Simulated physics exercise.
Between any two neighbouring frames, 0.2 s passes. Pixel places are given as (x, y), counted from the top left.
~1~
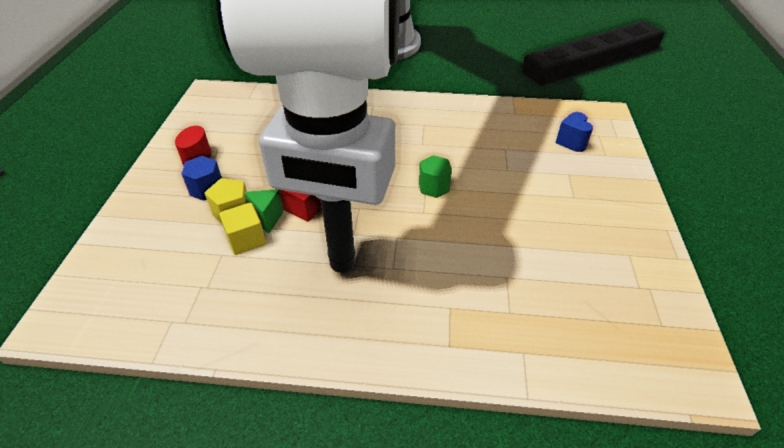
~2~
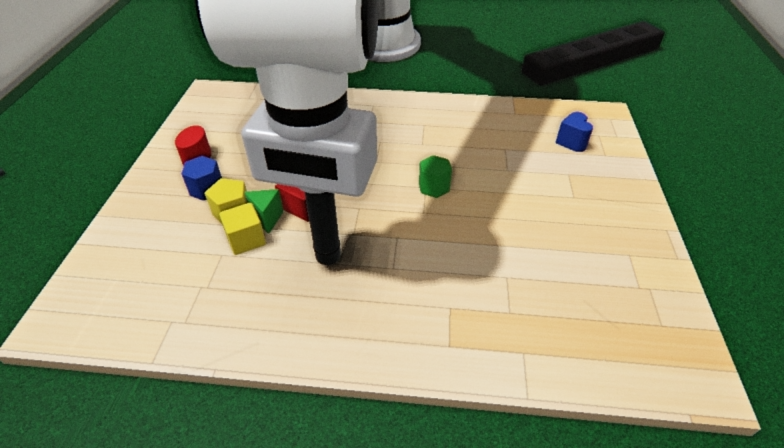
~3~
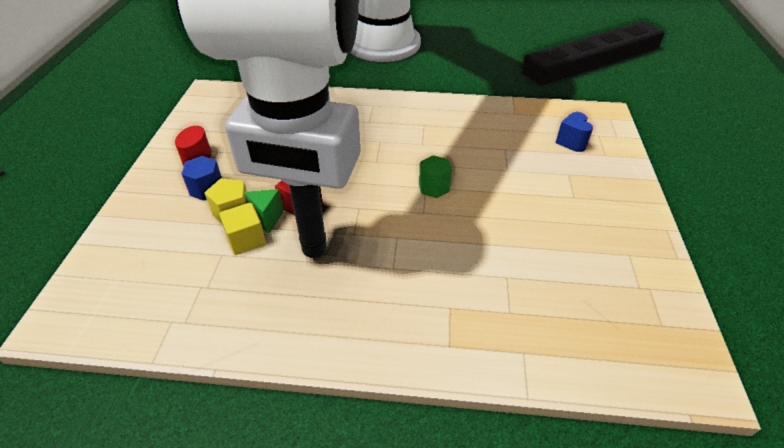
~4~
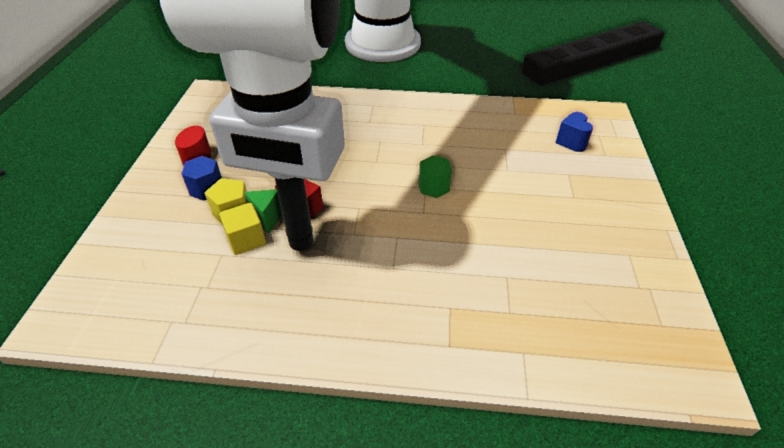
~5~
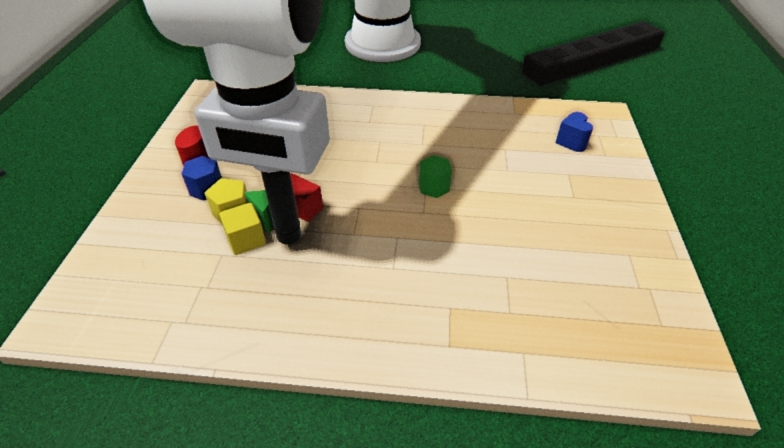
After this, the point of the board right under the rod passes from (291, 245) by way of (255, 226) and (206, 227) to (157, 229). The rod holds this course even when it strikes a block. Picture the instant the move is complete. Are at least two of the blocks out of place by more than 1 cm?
My answer is yes.
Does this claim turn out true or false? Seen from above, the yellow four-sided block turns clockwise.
That is false.
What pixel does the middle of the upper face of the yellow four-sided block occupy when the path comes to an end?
I think it will end close to (202, 225).
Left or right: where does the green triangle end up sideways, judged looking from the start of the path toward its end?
The shift is rightward.
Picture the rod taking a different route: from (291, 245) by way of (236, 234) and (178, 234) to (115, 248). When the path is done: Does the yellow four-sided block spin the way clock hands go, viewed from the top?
I'd say no.
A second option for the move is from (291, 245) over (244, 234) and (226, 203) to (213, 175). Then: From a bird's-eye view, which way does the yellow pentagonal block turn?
Overhead view: Anti-clockwise.
On the path given first. One third of the way, rod (253, 217); yellow pentagonal block (220, 188); yellow four-sided block (222, 218), turned 35° anticlockwise; green triangle (250, 187), turned 50° clockwise.
Two thirds of the way, rod (201, 218); yellow pentagonal block (209, 184), turned 25° clockwise; yellow four-sided block (202, 225), turned 65° anticlockwise; green triangle (248, 186), turned 65° clockwise.
At the end, rod (153, 220); yellow pentagonal block (209, 184), turned 25° clockwise; yellow four-sided block (202, 225), turned 65° anticlockwise; green triangle (248, 186), turned 65° clockwise; red rectangle still.
